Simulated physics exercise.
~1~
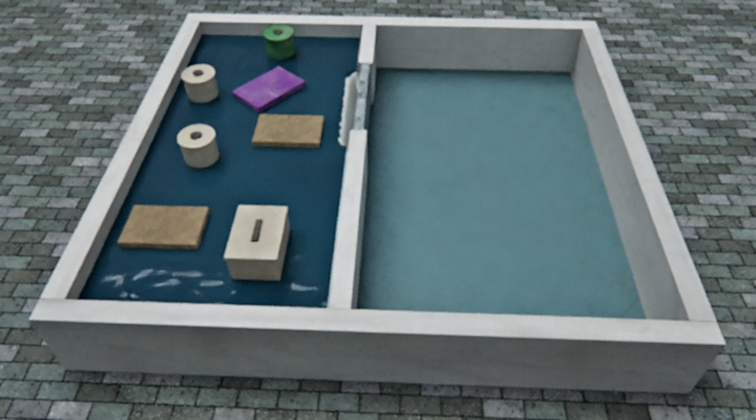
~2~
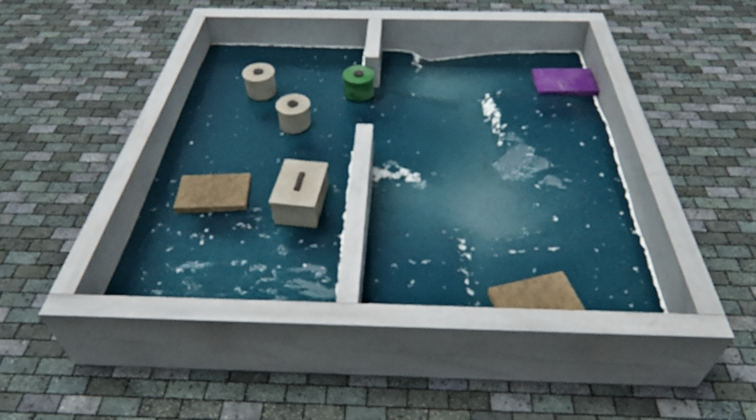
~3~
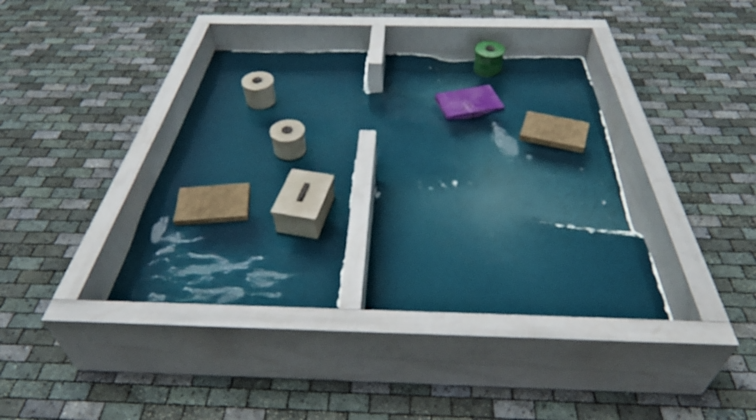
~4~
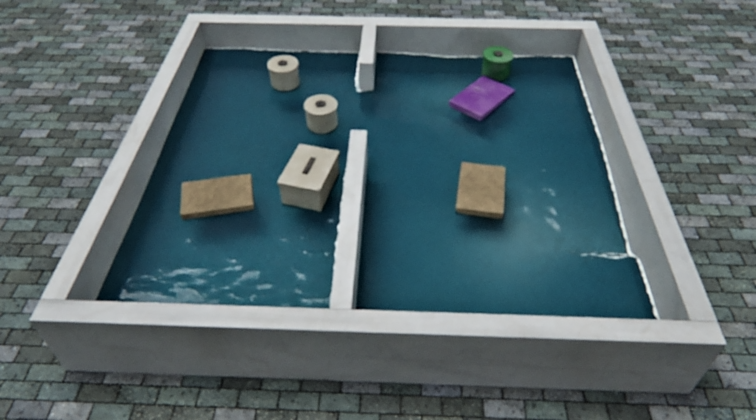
Divided tank levelling out through a gap, with purple slab, green tub and one brown board floating across, others staying left.
